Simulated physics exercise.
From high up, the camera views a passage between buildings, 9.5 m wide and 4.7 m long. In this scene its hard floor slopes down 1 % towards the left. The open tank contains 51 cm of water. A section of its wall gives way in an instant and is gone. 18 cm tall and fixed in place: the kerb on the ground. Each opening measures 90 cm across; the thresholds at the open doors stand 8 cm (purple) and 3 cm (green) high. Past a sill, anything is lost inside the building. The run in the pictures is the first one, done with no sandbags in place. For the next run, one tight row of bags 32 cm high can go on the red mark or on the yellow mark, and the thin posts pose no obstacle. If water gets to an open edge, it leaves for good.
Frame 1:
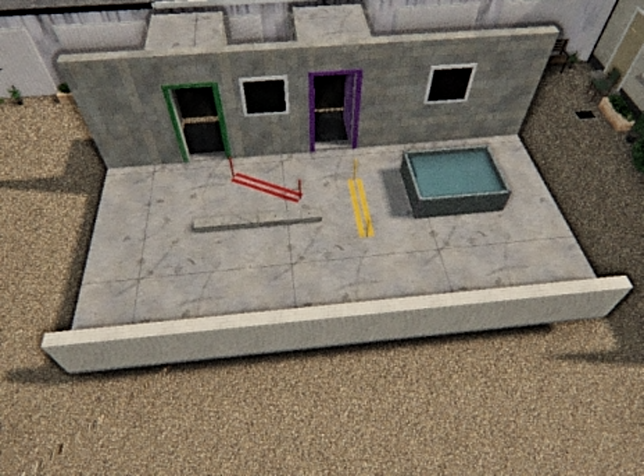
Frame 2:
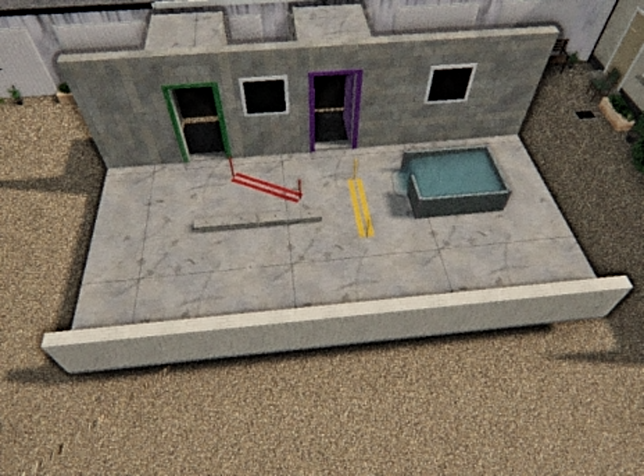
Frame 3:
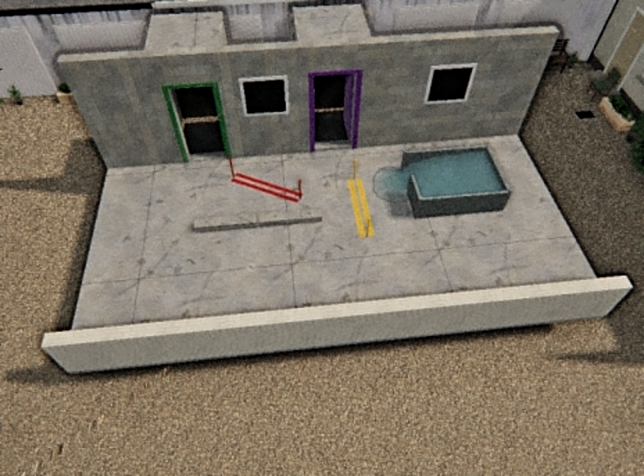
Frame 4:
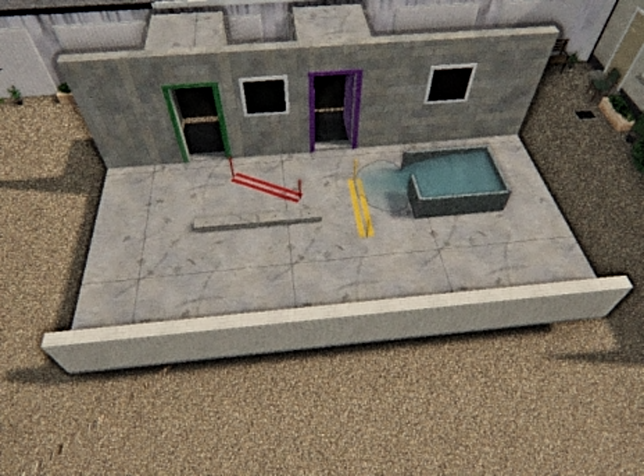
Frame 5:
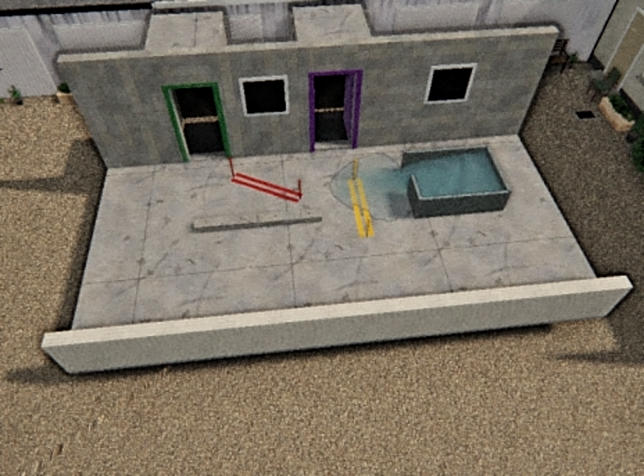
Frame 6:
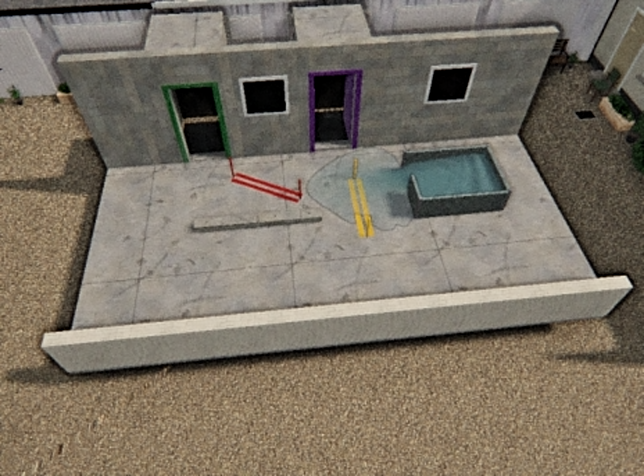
A walled concrete yard held an open tank of water until part of the tank's left side vanished, and water poured out, spreading left across the floor in a thin sheet past the yellow strips.
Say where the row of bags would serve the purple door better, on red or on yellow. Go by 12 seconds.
On red.
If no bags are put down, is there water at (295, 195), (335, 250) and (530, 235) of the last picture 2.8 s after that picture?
One by one, I'd say swamped, swamped and spared.
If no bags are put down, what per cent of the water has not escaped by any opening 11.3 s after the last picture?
Share: About 44 %.
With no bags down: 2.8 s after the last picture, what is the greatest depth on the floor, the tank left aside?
16 cm.
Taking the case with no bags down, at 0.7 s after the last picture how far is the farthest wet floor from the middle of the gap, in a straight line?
I'd say close to 3.8 m.
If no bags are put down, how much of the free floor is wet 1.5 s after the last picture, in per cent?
Something near 25 per cent.
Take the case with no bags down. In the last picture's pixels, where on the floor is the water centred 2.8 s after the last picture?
I'd say somewhere about (339, 193).
Then, 0.7 s after the last picture water covers 15 % of the floor and is deepest (26 cm) near (400, 182) in the run without bags; in at the purple door, 0 L with no bags, 1 L with the row on red, 8 L on yellow.
Then, 1.5 s after the last picture water covers 25 % of the floor and is deepest (20 cm) near (400, 182) in the run without bags; in at the purple door, 9 L with no bags, 11 L with the row on red, 54 L on yellow.
Then, 2.8 s after the last picture water covers 40 % of the floor and is deepest (16 cm) near (400, 182) in the run without bags; in at the purple door, 15 L with no bags, 18 L with the row on red, 98 L on yellow.
Then, 6.3 s after the last picture water covers 40 % of the floor and is deepest (8 cm) near (400, 182) in the run without bags; in at the purple door, 16 L with no bags, 18 L with the row on red, 126 L on yellow.
Then, 11.3 s after the last picture water covers 30 % of the floor and is deepest (4 cm) near (400, 182) in the run without bags; in at the purple door, 16 L with no bags, 18 L with the row on red, 128 L on yellow.
